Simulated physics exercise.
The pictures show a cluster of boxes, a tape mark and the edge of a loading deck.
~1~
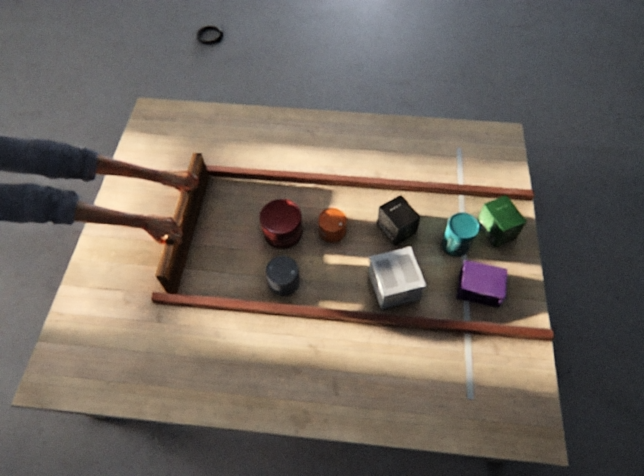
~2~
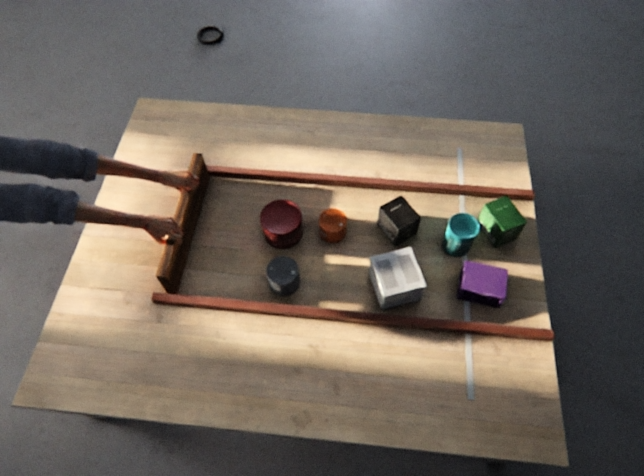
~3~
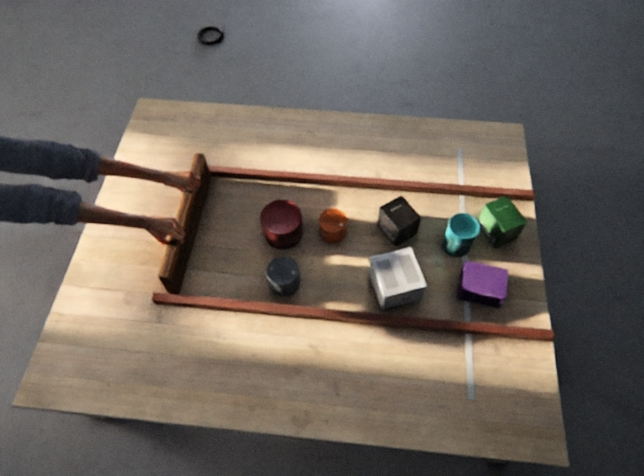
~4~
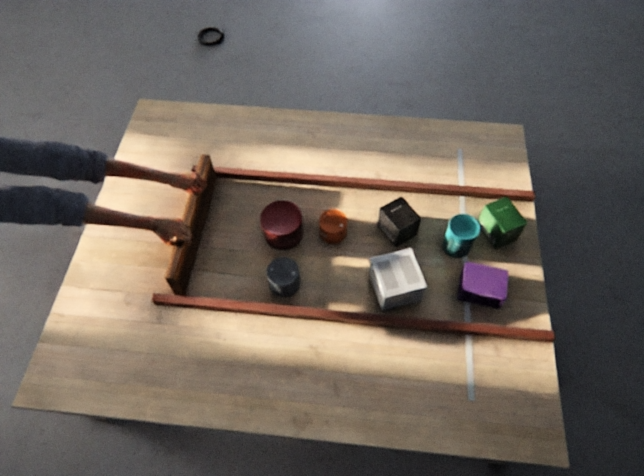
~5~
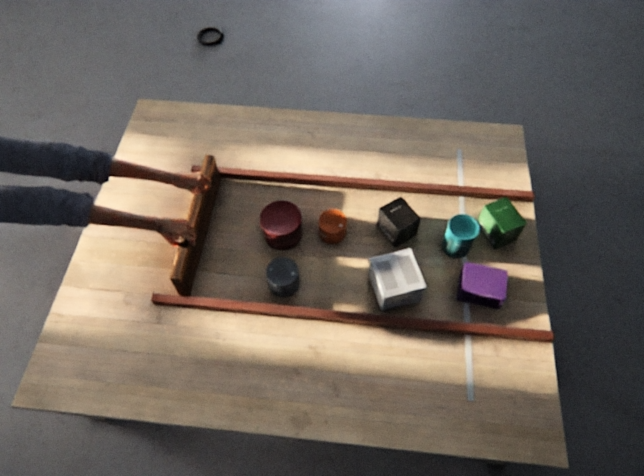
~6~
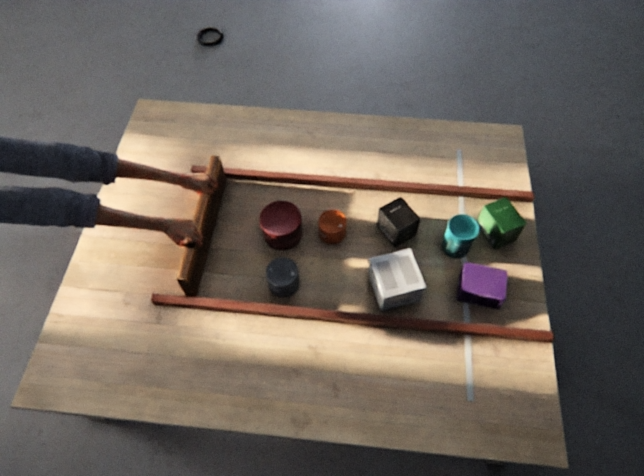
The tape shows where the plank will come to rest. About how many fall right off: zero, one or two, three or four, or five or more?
The number that fall off is one or two.
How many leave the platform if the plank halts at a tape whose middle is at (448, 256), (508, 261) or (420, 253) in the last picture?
Try by try, 0, 4 and 0.
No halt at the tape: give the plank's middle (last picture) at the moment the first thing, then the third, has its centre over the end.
First at (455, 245), next at (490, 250).
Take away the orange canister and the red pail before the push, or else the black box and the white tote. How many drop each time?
Fallen: 1, and 0 in the other try.
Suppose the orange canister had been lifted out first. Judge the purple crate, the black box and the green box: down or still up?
The purple crate falls; the black box holds on; the green box survives.
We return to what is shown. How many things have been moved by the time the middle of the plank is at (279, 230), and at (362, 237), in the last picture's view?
By then 3, and 5.
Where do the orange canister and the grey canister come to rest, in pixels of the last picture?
The orange canister stops around (478, 226); the grey canister around (485, 296).
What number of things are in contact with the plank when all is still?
It touches 4.
Soon after, none off yet; green box at rest near (500, 223); purple crate at rest near (482, 285); turquoise pail at rest near (459, 237).
At rest, the number that fall off is one or two; fallen, purple crate.
